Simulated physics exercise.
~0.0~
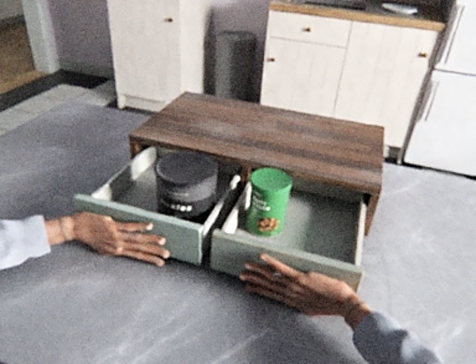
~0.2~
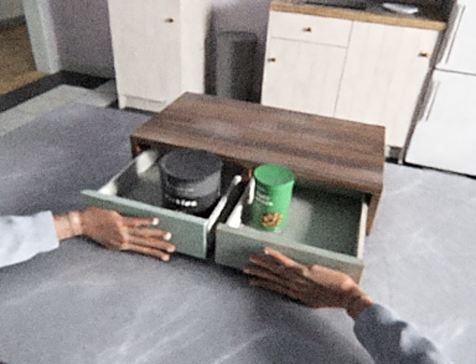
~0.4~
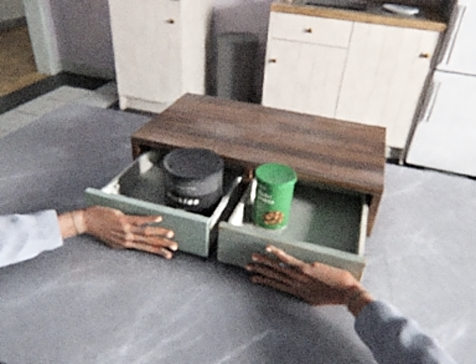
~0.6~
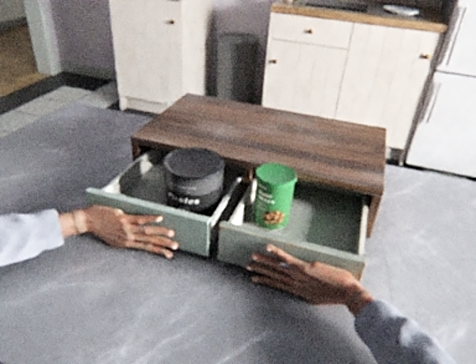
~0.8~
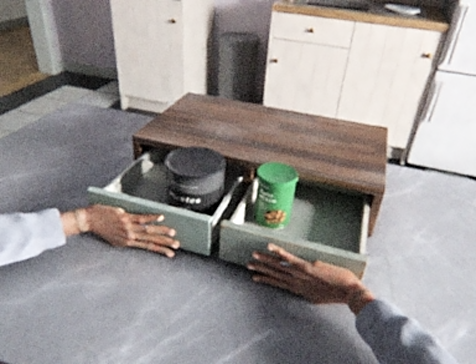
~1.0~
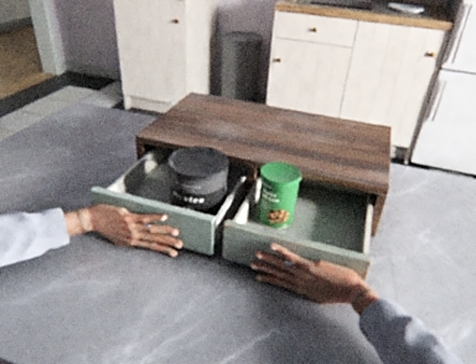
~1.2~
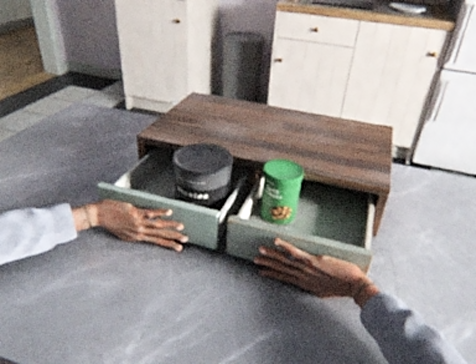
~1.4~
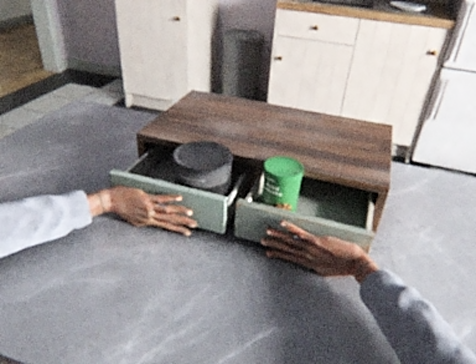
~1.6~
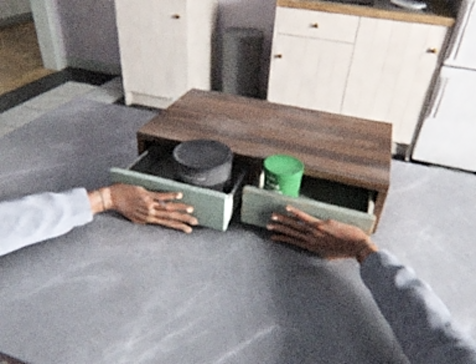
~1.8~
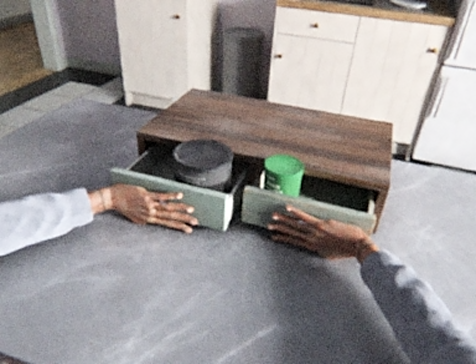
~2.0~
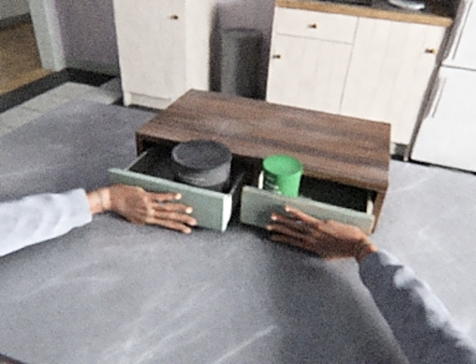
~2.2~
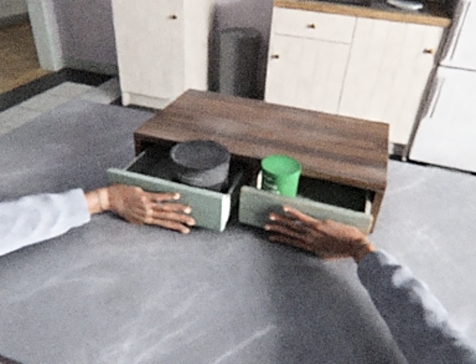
Two hands pushed on the fronts of two open drawers in a wooden chest, one holding a black tub and the other an upright green tin. Both drawers slid partway in, the right one farther, then stopped, still ajar with the hands resting against them.
